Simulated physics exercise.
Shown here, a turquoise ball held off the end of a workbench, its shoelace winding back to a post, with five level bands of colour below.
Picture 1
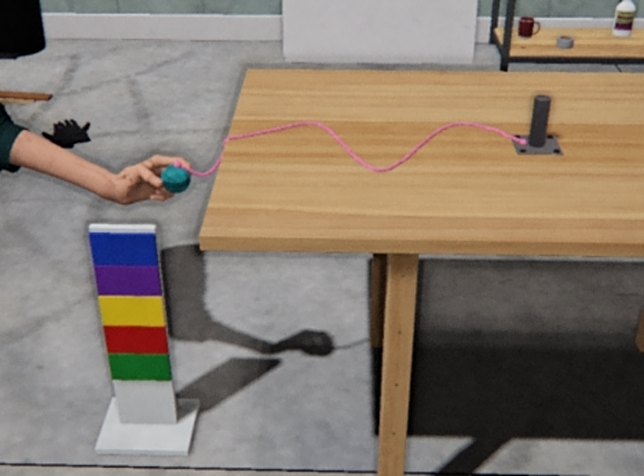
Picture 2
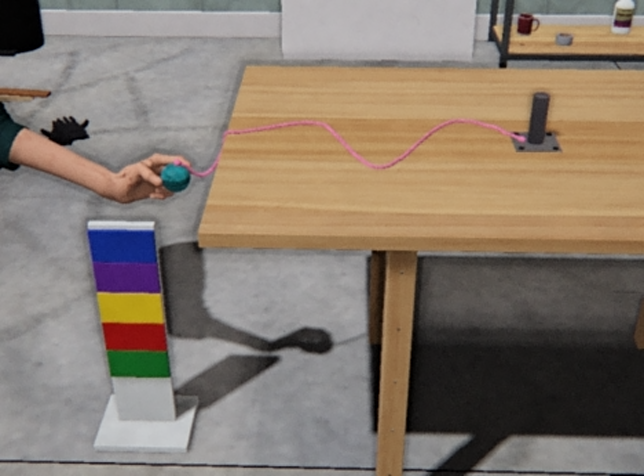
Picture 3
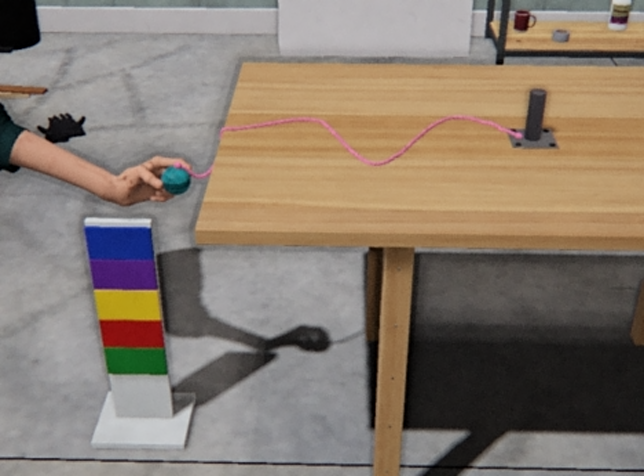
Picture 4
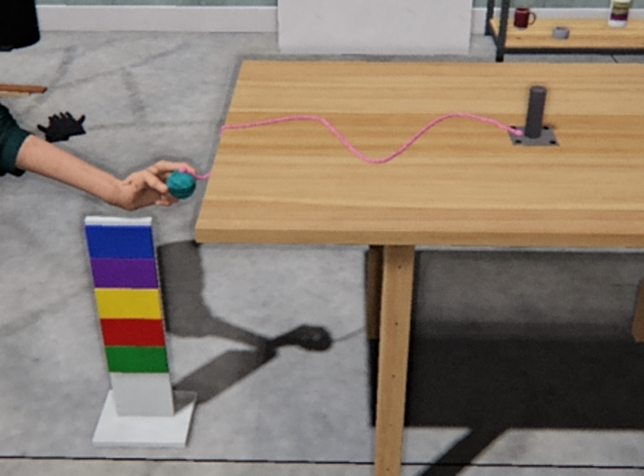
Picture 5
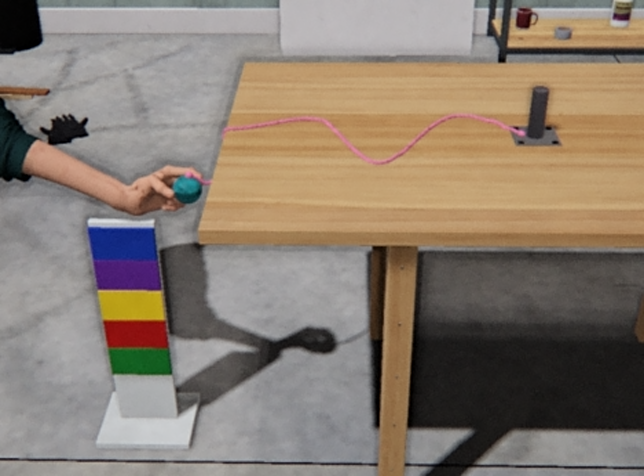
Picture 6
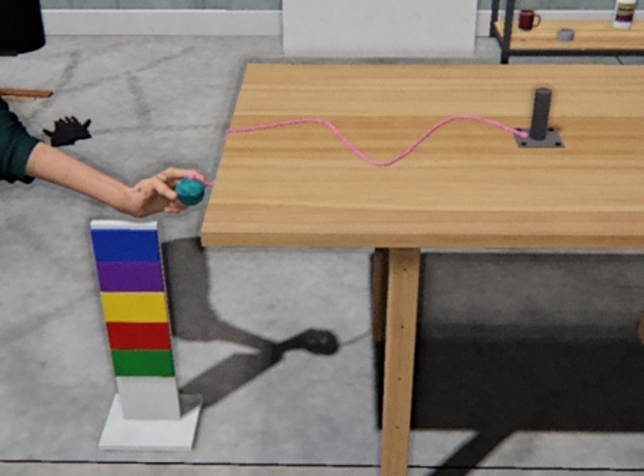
At a wooden workbench, a hand held a turquoise ball off the left end, its pink shoelace winding back to a post, then moved it slightly right and down above the coloured bands.
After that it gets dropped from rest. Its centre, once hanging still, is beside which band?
Beside the red band.
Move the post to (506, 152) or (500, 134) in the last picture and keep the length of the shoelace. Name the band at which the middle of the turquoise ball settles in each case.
Try one - green; try two - green.
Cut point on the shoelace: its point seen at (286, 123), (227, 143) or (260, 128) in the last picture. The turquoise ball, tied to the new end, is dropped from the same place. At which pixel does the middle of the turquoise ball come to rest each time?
One spot per try: (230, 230), (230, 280), and (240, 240).
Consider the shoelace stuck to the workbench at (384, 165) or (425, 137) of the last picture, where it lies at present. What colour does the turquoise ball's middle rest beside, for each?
Taking the two tries in turn, you'd get purple and then yellow.
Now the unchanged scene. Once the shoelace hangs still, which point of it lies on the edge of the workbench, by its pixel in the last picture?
Near pixel (341, 136).
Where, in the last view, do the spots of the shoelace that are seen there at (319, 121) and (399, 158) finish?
First one: (231, 175); second one: (325, 133).
Early on, ball near (208, 338); level with red.
Midway, ball near (264, 332); level with red.
Near the end, ball near (231, 324); level with red.
Finally, ball near (244, 328); level with red. The shoelace holds its middle at red.
